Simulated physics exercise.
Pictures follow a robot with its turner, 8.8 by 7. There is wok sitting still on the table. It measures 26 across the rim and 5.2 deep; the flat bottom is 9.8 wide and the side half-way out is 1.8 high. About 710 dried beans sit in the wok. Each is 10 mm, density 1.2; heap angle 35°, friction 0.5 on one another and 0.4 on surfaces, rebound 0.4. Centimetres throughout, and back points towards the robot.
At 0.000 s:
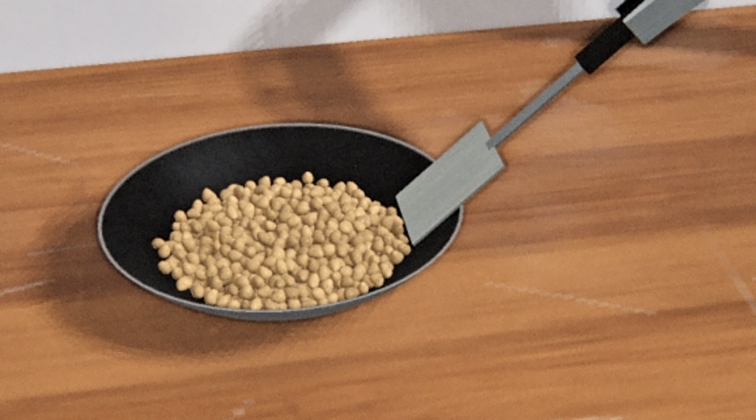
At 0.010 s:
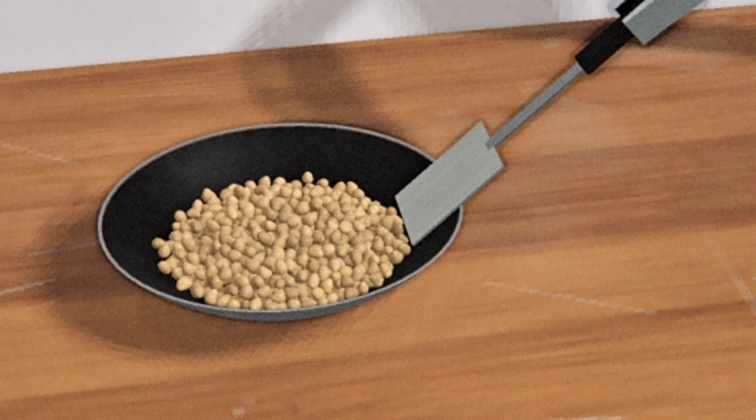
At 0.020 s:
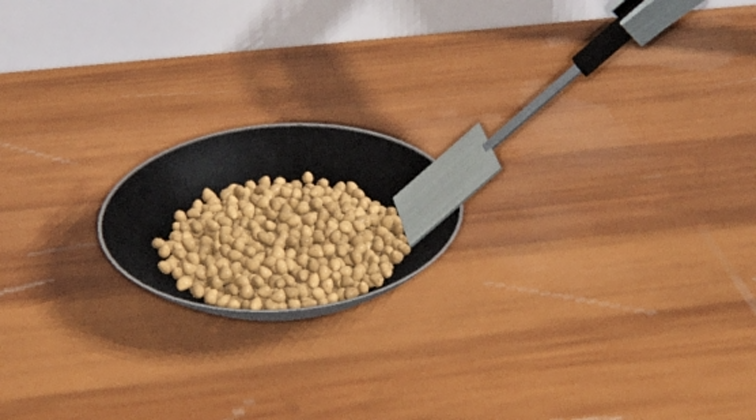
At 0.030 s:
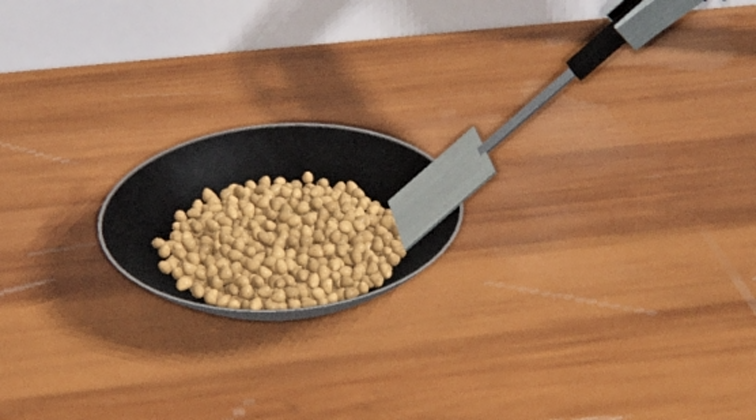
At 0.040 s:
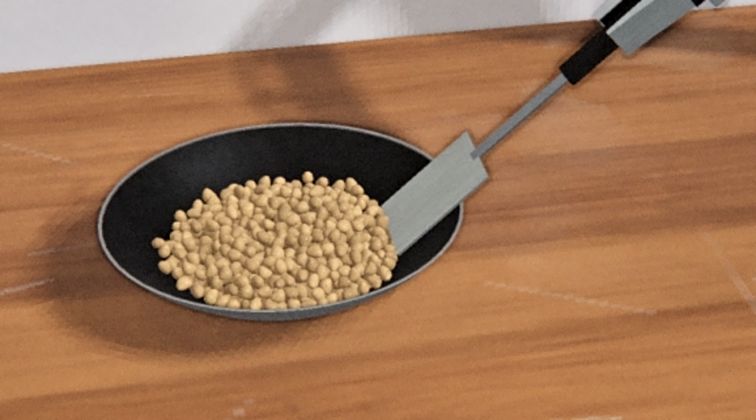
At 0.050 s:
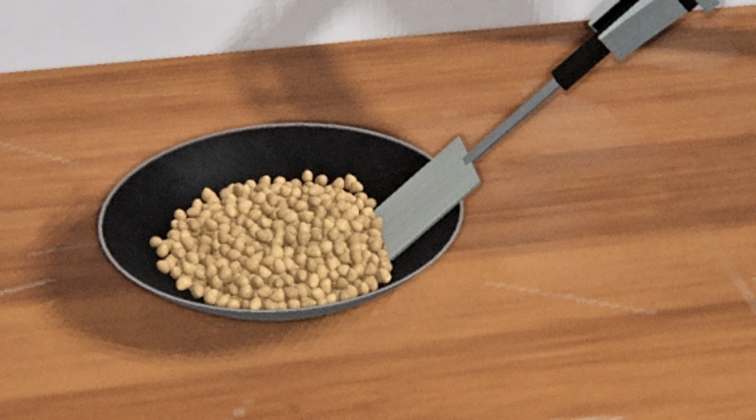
The video shows a dark wok of pale dried beans on a wooden table as a robot's metal turner, angled in from the upper right, moves slightly left and downward, pushing the beans at the right edge a little leftward.
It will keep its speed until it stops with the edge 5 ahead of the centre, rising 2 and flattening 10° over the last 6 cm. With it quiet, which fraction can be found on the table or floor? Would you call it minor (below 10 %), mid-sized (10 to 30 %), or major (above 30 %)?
I would call it minor.
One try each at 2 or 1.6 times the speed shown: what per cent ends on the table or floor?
Roughly 15 percent for the first try, 5 percent for the second.
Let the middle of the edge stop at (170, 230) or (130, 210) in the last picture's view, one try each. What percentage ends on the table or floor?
Respectively some 20 and 40 percent end on the table or floor.
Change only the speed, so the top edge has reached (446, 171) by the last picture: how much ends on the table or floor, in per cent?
Expect about 15 per cent there.
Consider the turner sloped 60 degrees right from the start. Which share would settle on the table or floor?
In that case around 5 per cent.
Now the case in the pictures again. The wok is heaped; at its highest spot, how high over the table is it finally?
7.0 cm.
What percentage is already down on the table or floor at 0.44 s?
Close to 5 per cent of the load.
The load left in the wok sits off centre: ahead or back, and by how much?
4.5 cm ahead.
After 0.13 s, sloping 41°, highest piece 6 above the table; 712 in the wok.
After 0.20 s, sloping 37°, highest piece 7 above the table; 707 in the wok, 5 on the blade or in flight.
After 0.44 s, sloping 31°, highest piece 7 above the table; 677 in the wok, 33 on the table or floor, 2 on the blade or in flight.
After 1.49 s, sloping 31°, highest piece 7 above the table; 677 in the wok, 35 on the table or floor.
At rest, 677 in the wok, 35 on the table or floor. That is 5 % on the table or floor.
